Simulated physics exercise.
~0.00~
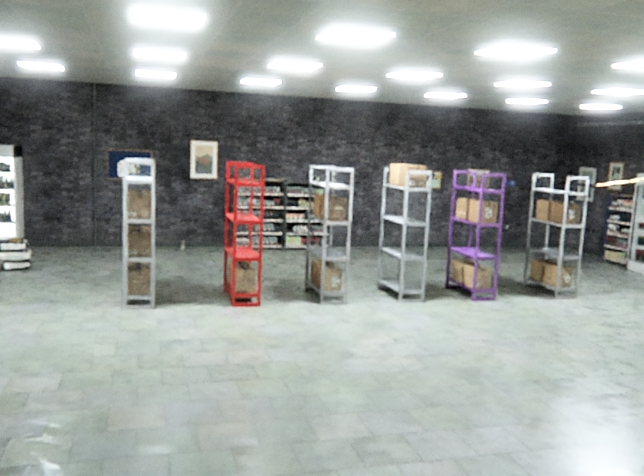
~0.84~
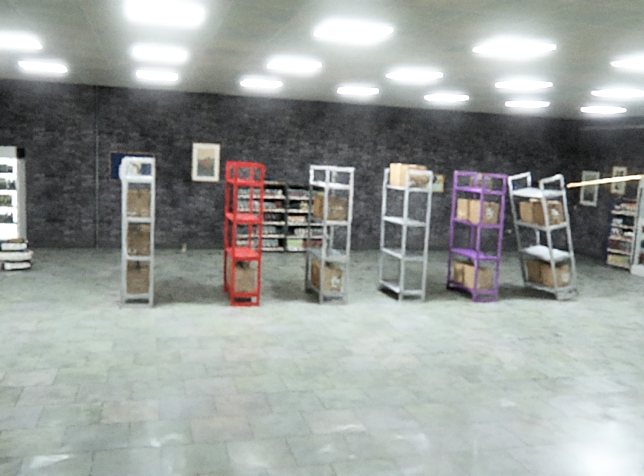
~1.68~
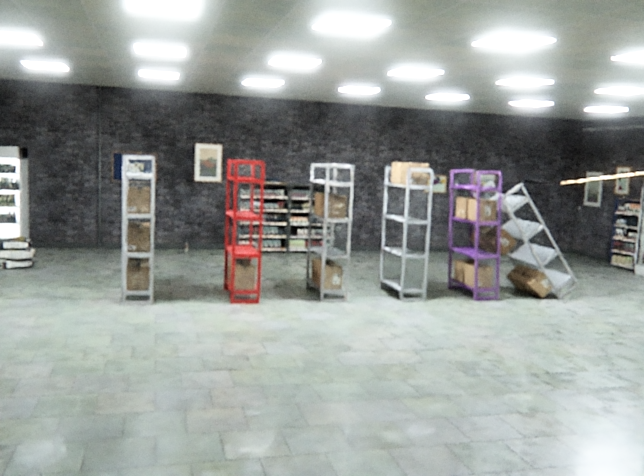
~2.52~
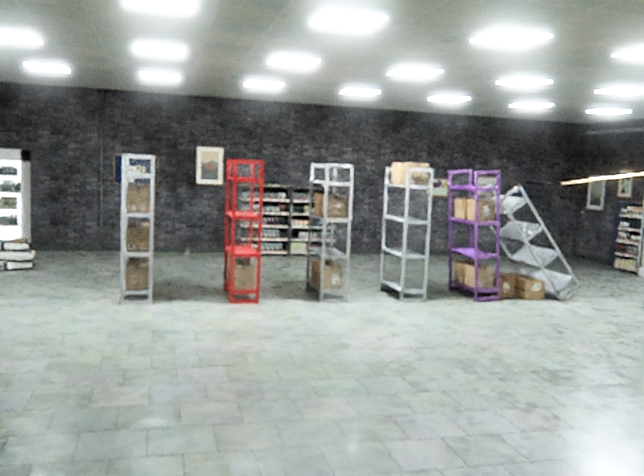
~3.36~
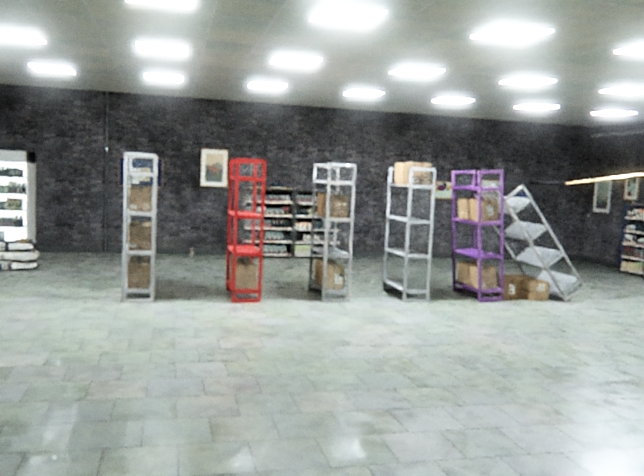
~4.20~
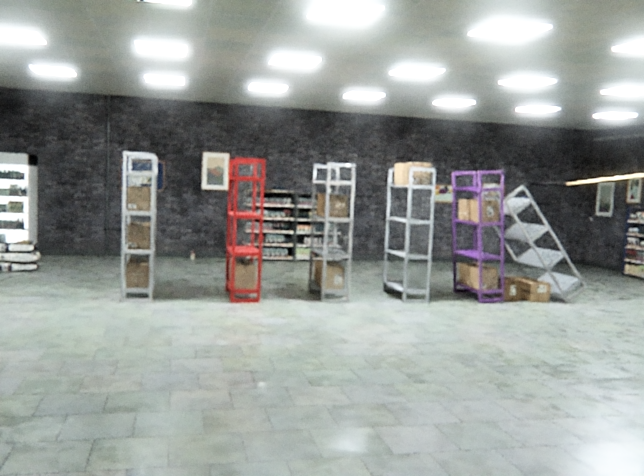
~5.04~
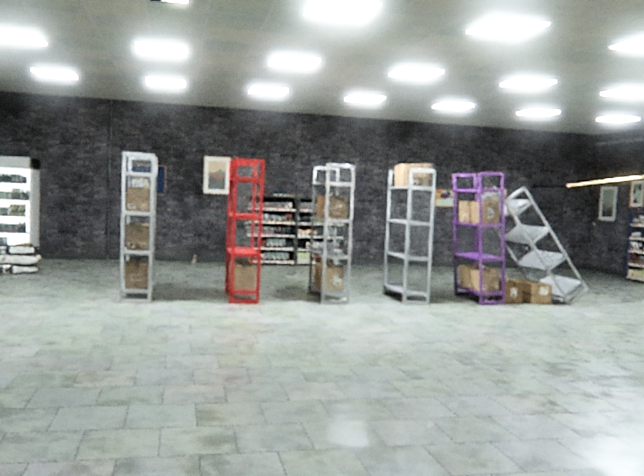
In this clip, a pole at the right moves left and the rightmost of six shelving racks tips left, spilling cartons onto the floor, then comes to rest leaning against the purple rack, which stays standing, as do the red rack and the three grey ones.
